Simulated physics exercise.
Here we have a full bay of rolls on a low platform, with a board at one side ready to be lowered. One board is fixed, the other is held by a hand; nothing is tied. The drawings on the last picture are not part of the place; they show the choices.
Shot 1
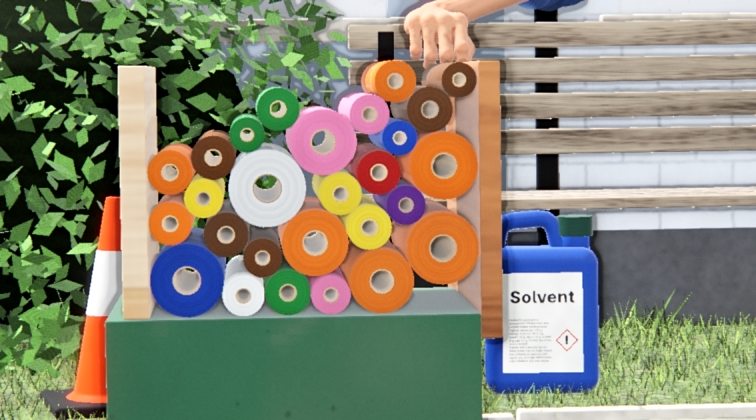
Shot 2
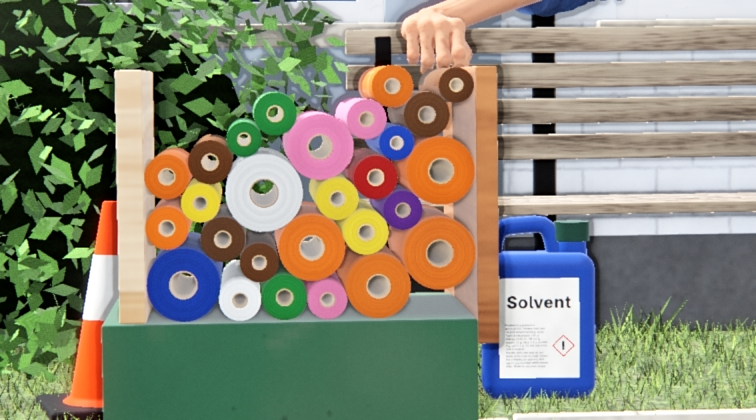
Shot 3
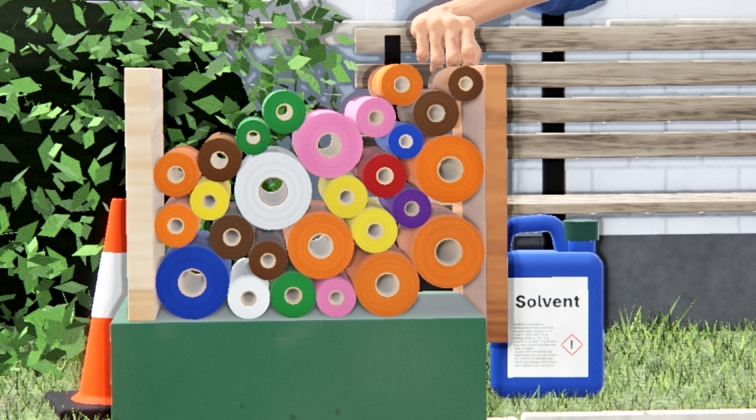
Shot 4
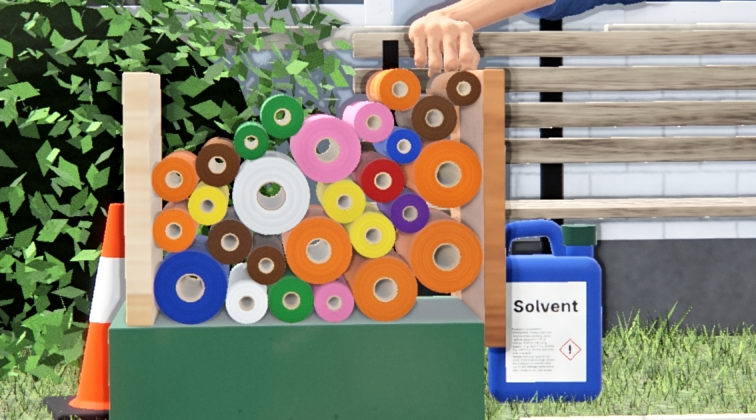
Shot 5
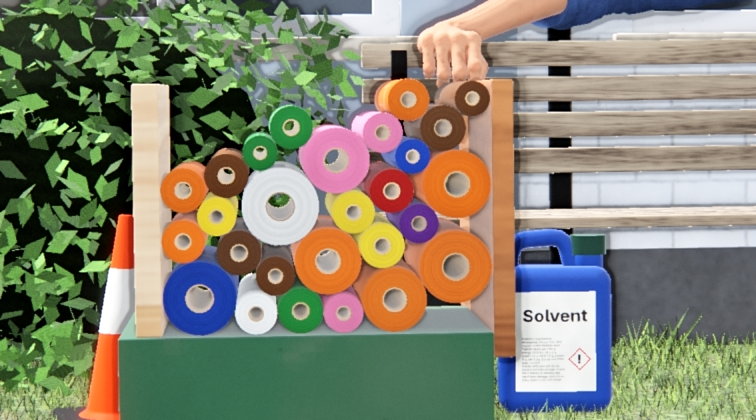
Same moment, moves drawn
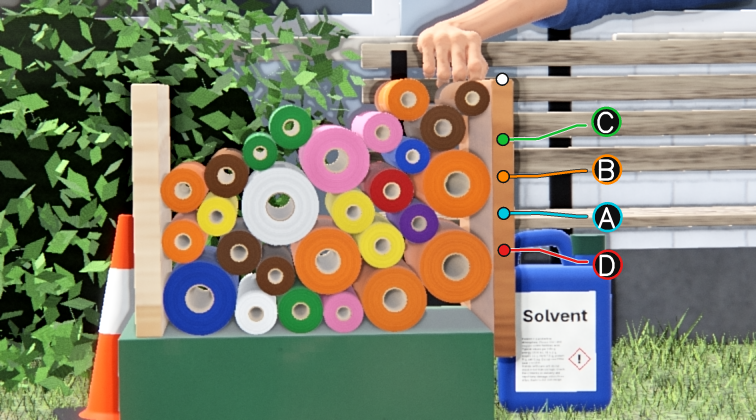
Nothing moves but a slight shift of the view as a hand grips the board beside colourful rolls stacked on a green platform.
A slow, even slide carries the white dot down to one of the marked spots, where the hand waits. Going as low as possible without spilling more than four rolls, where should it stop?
The answer is mark D.
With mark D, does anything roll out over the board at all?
Yes, at D.
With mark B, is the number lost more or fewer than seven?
It loses fewer than seven.
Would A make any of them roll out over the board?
At A: Yes.
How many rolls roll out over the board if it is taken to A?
The count is three.
On the marked copy, A at (504, 213); B at (504, 177); C at (503, 140); D at (505, 250); the white dot at (503, 79).
With D. Early on, top of the board (491, 158).
Further on, top of the board (492, 247).
At the end, top of the board (492, 250), three out over the board.
As for the rest, A three out over the board; B one out over the board; C none out over the board.
